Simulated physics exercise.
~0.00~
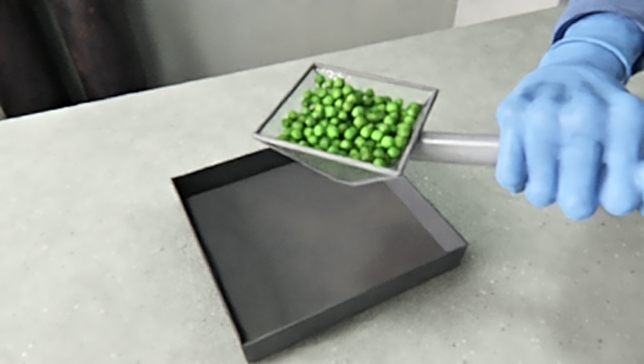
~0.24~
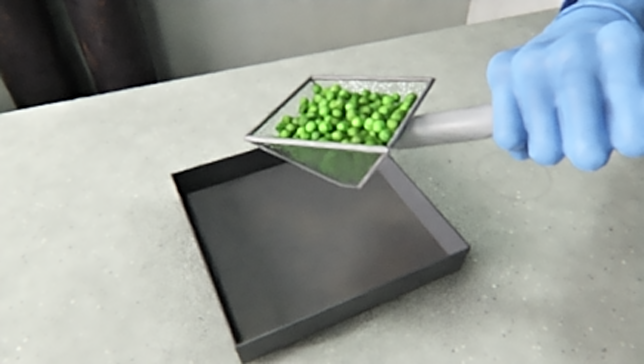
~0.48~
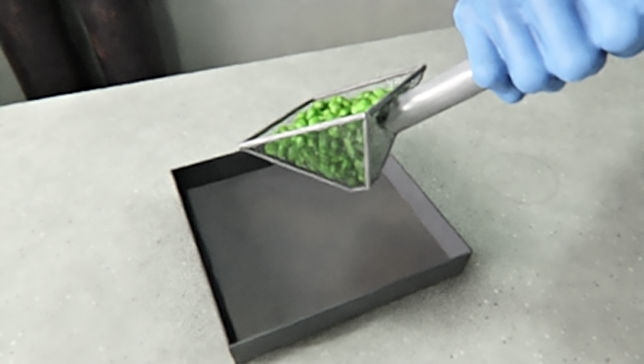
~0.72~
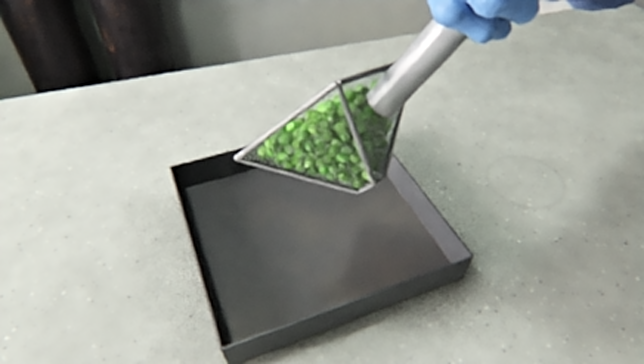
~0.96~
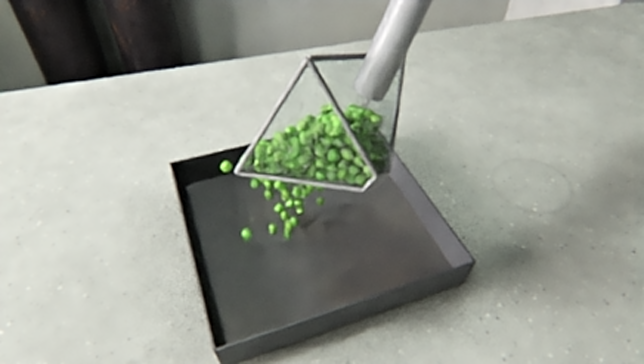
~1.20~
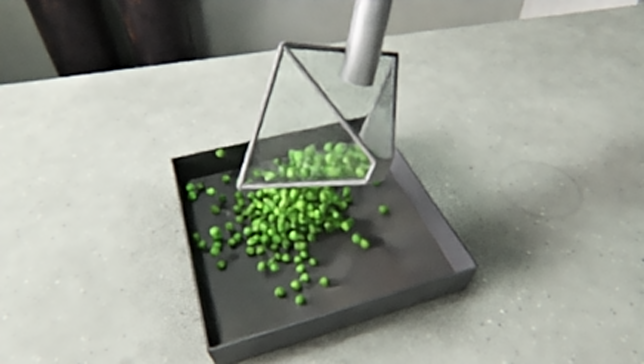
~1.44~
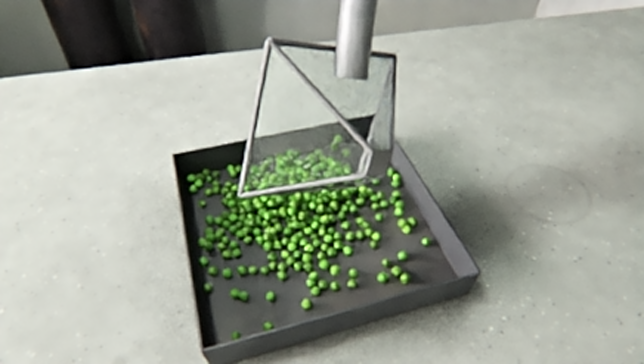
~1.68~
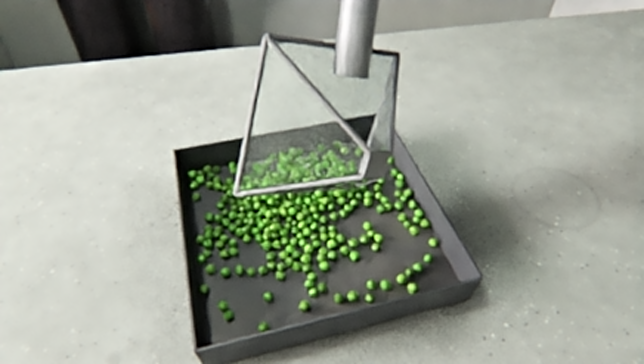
A clear-sided scoop with a grey handle, heaped with green peas and held by a blue-gloved hand from the right, hovers over a square black tray on a pale grey speckled worktop, seen from above at an angle. The hand tilts the scoop steadily downward and slips out of view at the top as the handle swings upright. A few peas trickle over the lip, then the rest pour into a pile that spreads across the tray. The scoop stops with its mouth facing down, and the peas lie scattered over the tray floor.
